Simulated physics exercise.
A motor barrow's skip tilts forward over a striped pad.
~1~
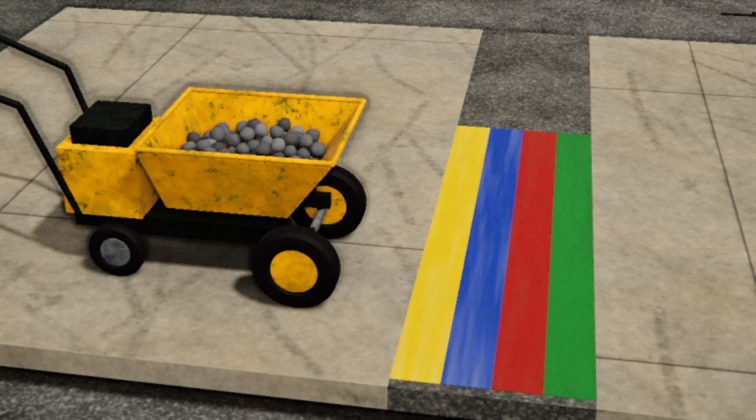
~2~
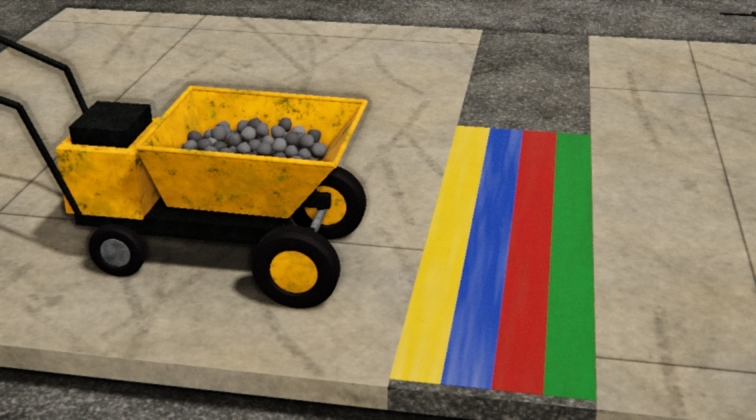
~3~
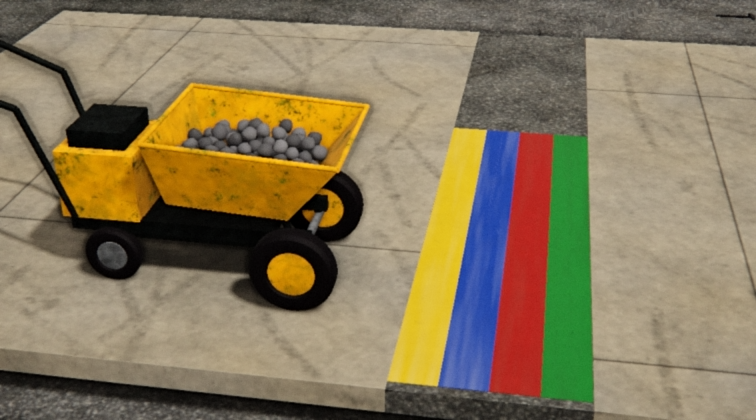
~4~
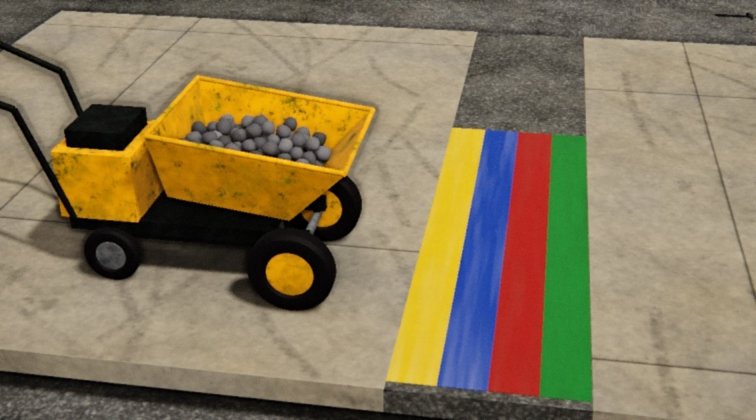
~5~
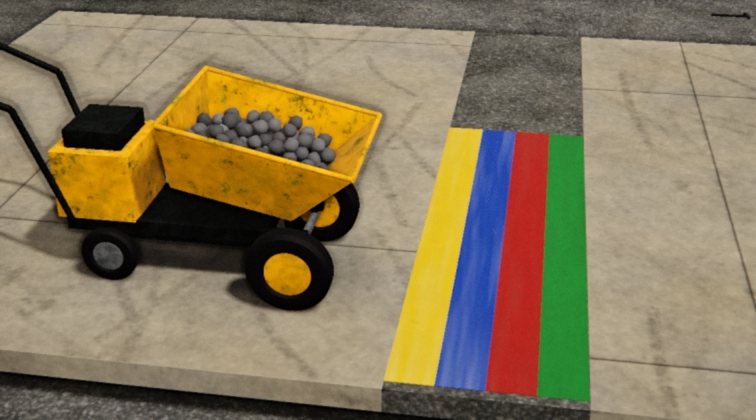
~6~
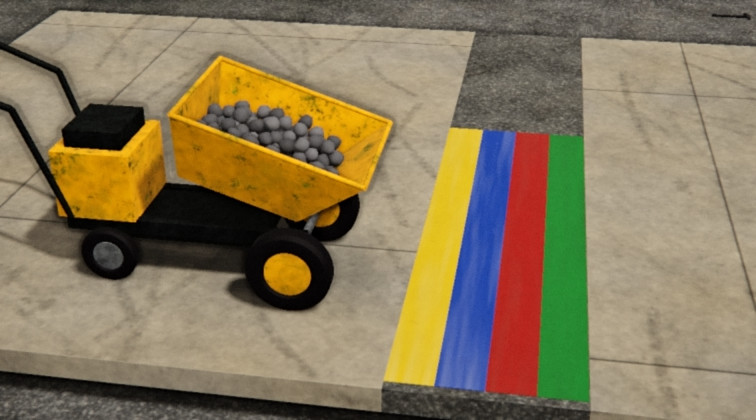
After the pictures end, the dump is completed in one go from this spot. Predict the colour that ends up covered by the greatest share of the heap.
I would say blue.
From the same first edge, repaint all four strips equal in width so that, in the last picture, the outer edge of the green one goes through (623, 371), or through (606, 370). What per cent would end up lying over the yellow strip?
First 30 in a hundred, then 20 in a hundred.
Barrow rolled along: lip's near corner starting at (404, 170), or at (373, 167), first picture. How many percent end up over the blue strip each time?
The first stopping place yields 10 % and the other yields 30 %.
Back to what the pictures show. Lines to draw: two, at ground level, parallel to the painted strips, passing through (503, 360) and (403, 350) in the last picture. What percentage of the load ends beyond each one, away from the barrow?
Estimate: 20 %, then 80 %.
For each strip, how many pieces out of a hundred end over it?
In percent: Yellow strip 20, blue strip 35, red strip 20, green strip 5.
Just after the last frame, skip tipped steeply; every one in the skip.
A moment on, skip tipped right over; the larger part in the skip; about a tenth over the yellow strip; just a few over the blue strip.
Further on, skip tipped right over; roughly a quarter in the skip; roughly a quarter over the yellow strip; roughly a third over the blue strip; roughly a quarter over the red strip; just a few over the green strip; just a few off the paint.
When it is over, skip tipped right over; roughly a quarter in the skip; roughly a quarter over the yellow strip; roughly a third over the blue strip; roughly a quarter over the red strip; just a few over the green strip; just a few off the paint.
